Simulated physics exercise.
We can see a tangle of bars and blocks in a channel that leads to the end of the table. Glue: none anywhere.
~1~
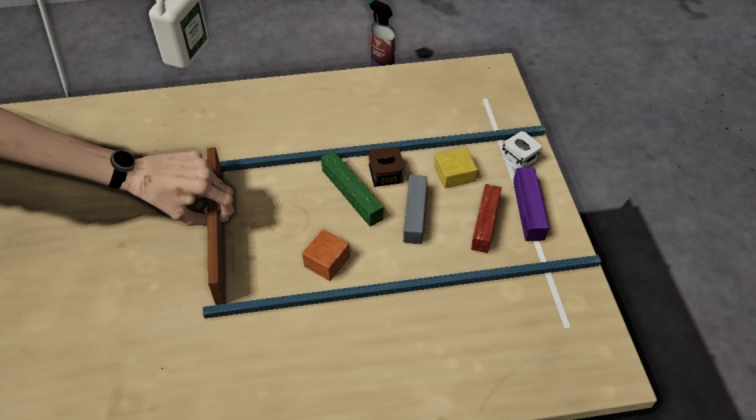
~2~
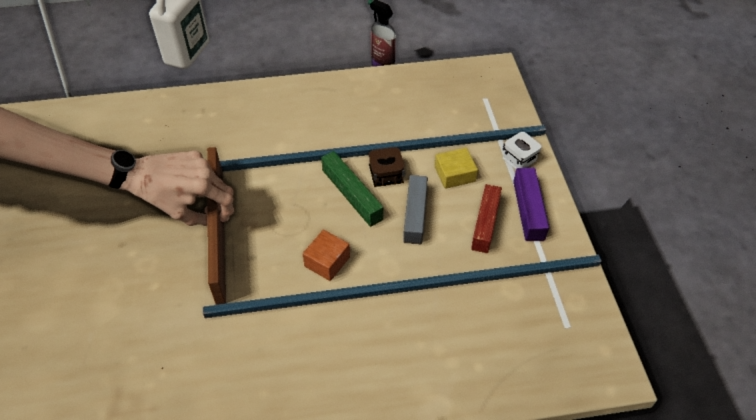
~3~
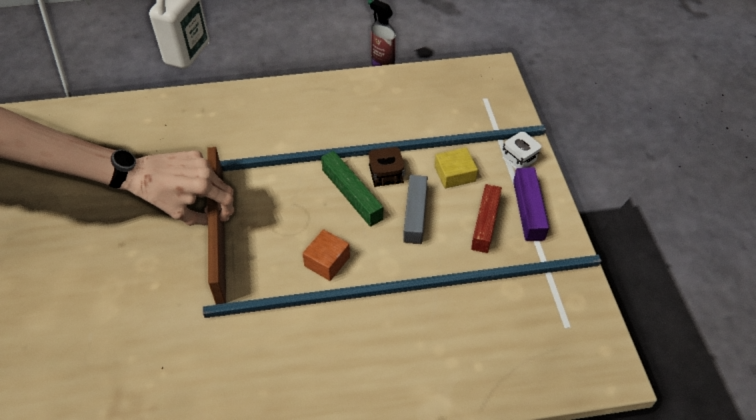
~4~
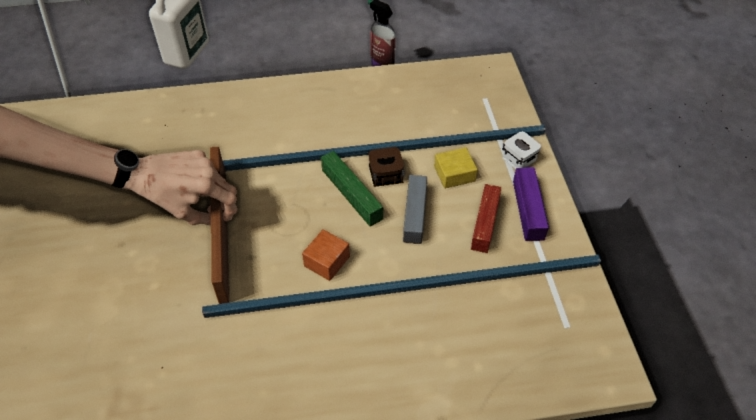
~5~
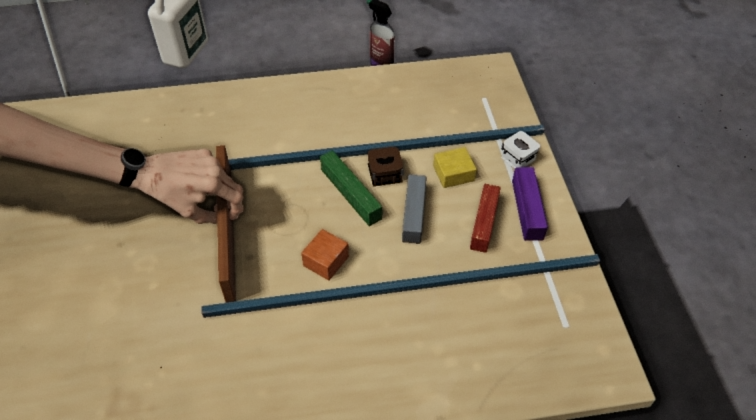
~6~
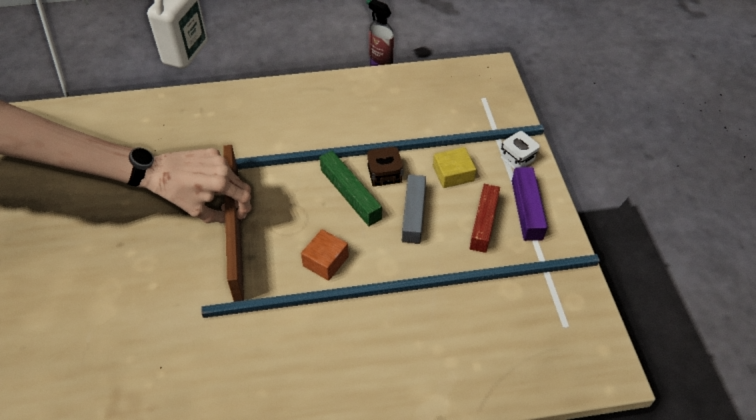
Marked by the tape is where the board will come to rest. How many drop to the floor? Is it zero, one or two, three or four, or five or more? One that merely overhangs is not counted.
I would say three or four end up on the floor.
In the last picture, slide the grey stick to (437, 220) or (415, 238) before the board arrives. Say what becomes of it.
Stays put; stays put.
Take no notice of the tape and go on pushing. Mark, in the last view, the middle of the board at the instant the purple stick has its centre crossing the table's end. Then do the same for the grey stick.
Near (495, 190) and (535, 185).
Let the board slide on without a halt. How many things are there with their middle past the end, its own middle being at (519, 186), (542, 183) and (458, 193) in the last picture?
Taking the places in turn, the counts are 4, 6 and 0.
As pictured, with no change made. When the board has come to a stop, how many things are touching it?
Total: 2.
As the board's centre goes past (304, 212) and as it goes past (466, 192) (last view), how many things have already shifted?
Note: First position 1; second position 8.
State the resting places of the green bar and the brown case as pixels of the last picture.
Middles: Around (520, 168) and around (536, 149).
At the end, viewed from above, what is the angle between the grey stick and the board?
It works out to near 10°.
Soon after, none off yet; white case at rest near (520, 152); purple stick at rest near (529, 203); red bar at rest near (485, 217).
After that, none off yet; white case displaced about its own width near (553, 149); purple stick displaced a little near (551, 201); red bar displaced about its own width near (539, 214).
In the end, the number that fall off is three or four; gone, yellow block, red bar, purple stick and white case.
